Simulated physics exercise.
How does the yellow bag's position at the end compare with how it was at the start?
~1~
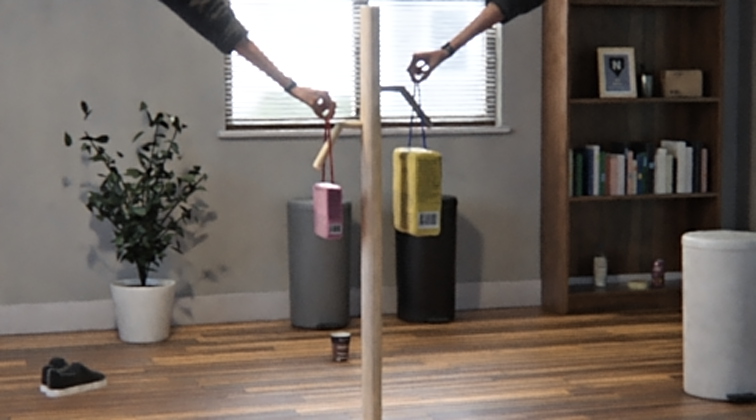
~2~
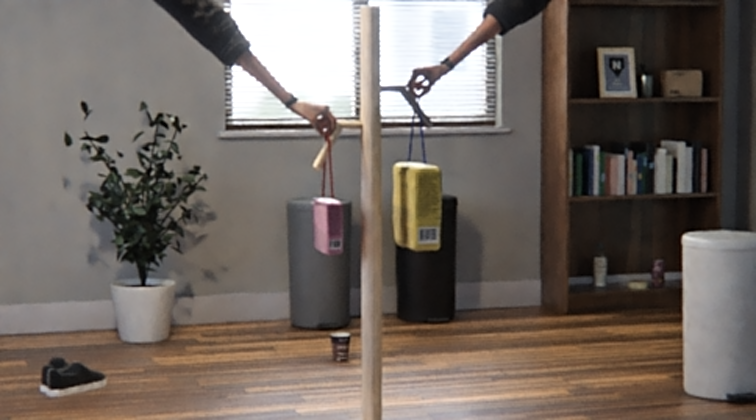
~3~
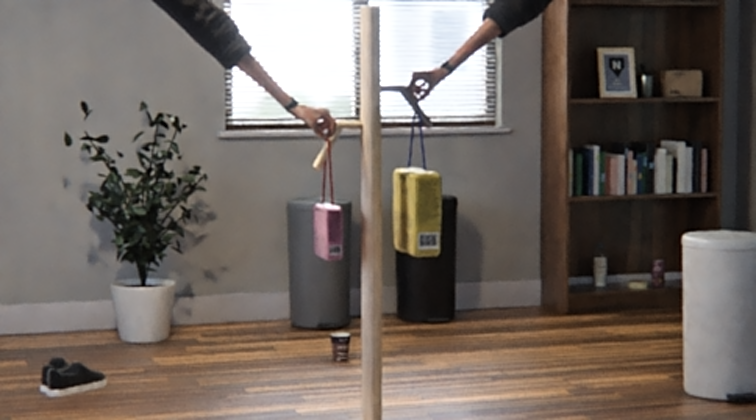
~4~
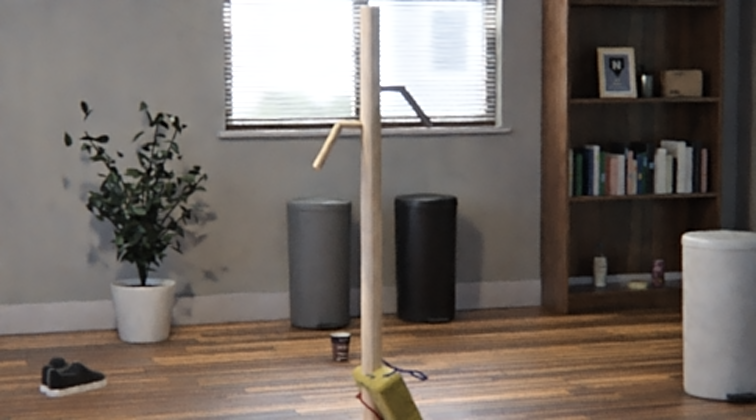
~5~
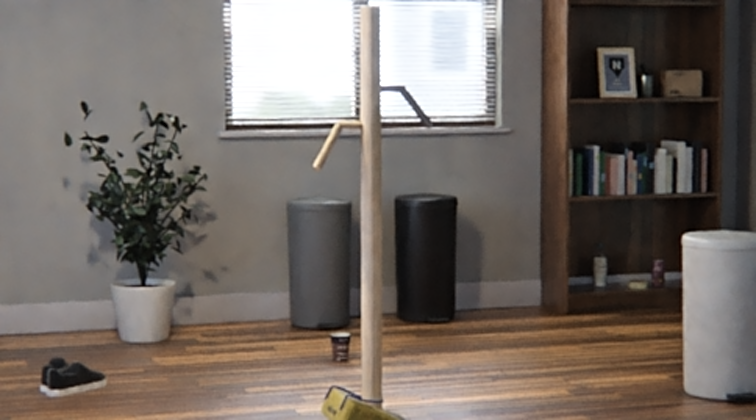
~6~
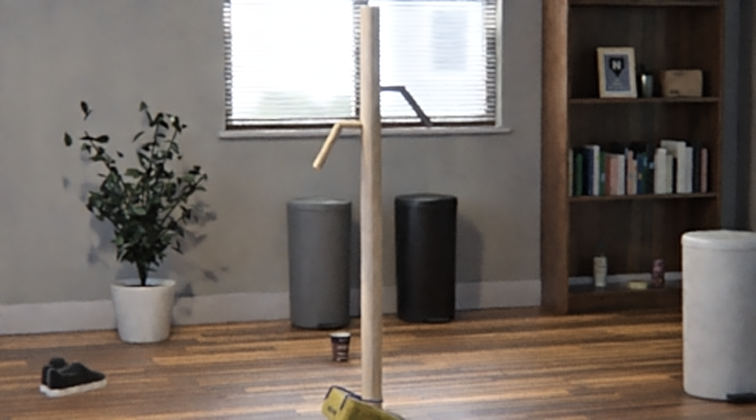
At the start the yellow bag hung upright by its loop, and at the end it was lying on its side on the floor at the foot of the post.
